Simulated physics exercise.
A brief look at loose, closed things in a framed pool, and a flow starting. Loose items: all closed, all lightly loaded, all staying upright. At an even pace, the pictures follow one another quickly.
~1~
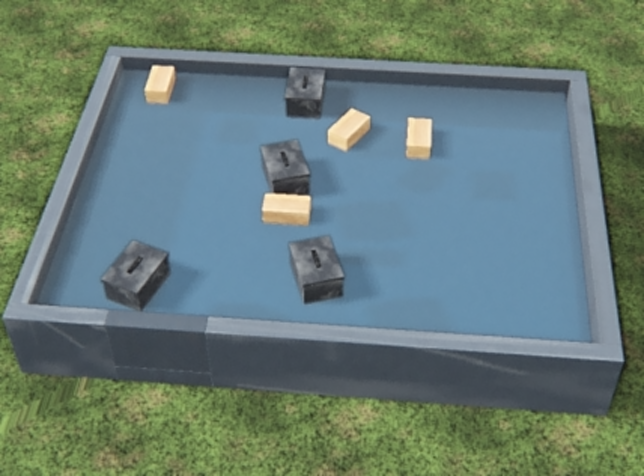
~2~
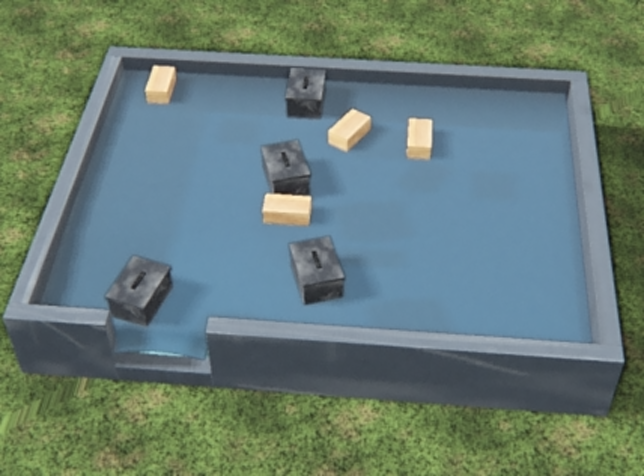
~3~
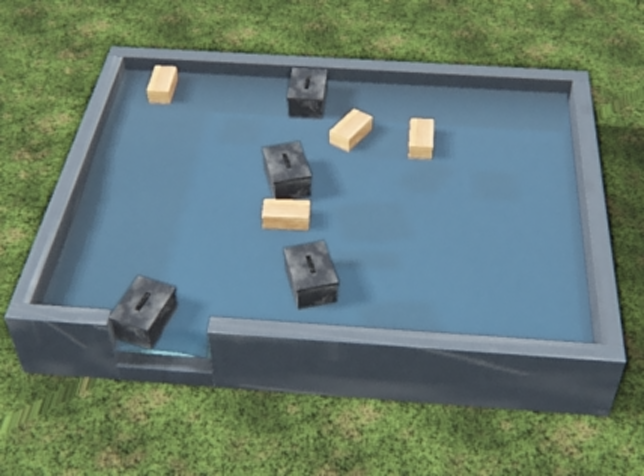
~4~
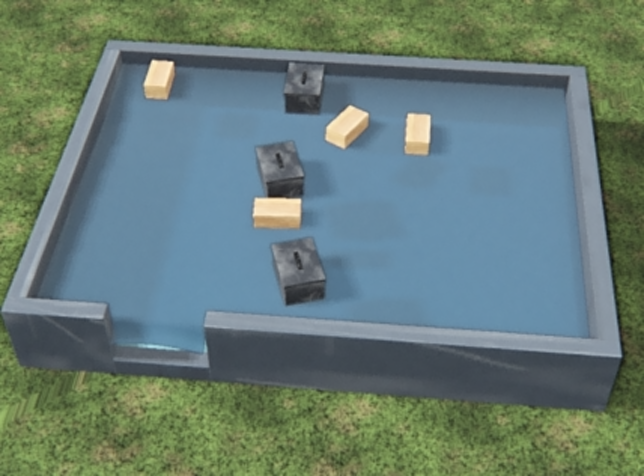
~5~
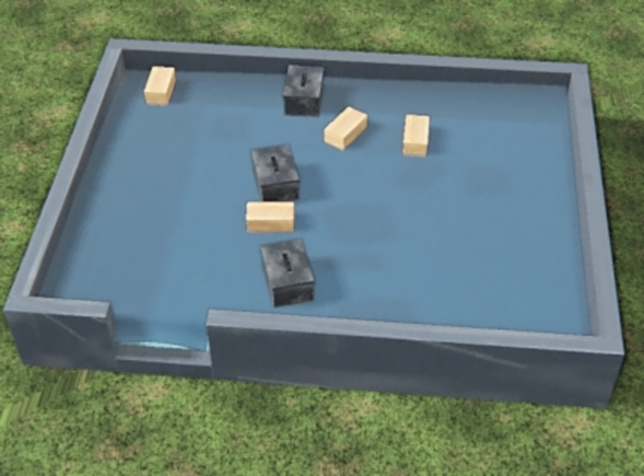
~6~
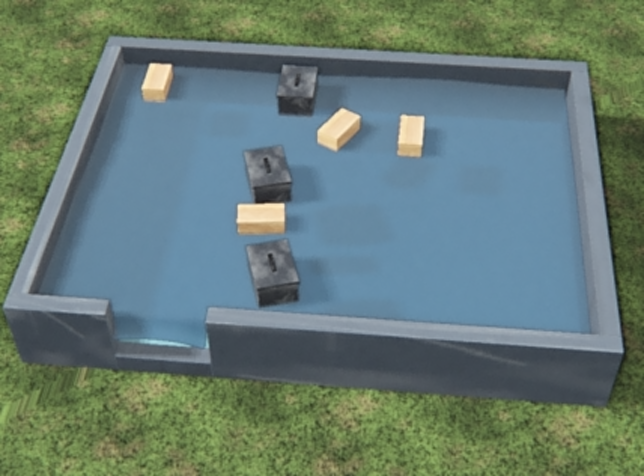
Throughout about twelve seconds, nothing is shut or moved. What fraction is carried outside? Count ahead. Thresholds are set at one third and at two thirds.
I would say one third up to two thirds.
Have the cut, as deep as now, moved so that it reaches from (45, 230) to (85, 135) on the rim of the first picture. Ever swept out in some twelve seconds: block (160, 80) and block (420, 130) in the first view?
As it turns out, the first one is gone through and the second one is not lost too.
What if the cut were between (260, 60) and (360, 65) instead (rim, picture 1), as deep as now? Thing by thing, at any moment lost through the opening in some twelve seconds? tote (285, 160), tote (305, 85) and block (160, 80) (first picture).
Going through them in turn: Escaped; escaped; escaped.
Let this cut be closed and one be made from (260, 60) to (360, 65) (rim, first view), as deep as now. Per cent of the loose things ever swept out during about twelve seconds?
My estimate is some 60 percent.
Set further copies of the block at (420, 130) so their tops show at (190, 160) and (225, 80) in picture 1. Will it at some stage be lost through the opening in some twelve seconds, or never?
First: Exits; second: Kept.
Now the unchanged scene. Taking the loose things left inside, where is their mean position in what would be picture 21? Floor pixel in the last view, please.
In the last view, somewhere about (268, 182).
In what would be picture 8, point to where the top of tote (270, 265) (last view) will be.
Roughly (246, 271).
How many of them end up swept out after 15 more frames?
Tally: 3.
A moment on, 1 of 8 are out; 7 afloat.
Next, 2 of 8 are out; 6 afloat.
Later, 3 of 8 are out; 5 afloat.
In the end, 3 of 8 are out; 5 afloat.
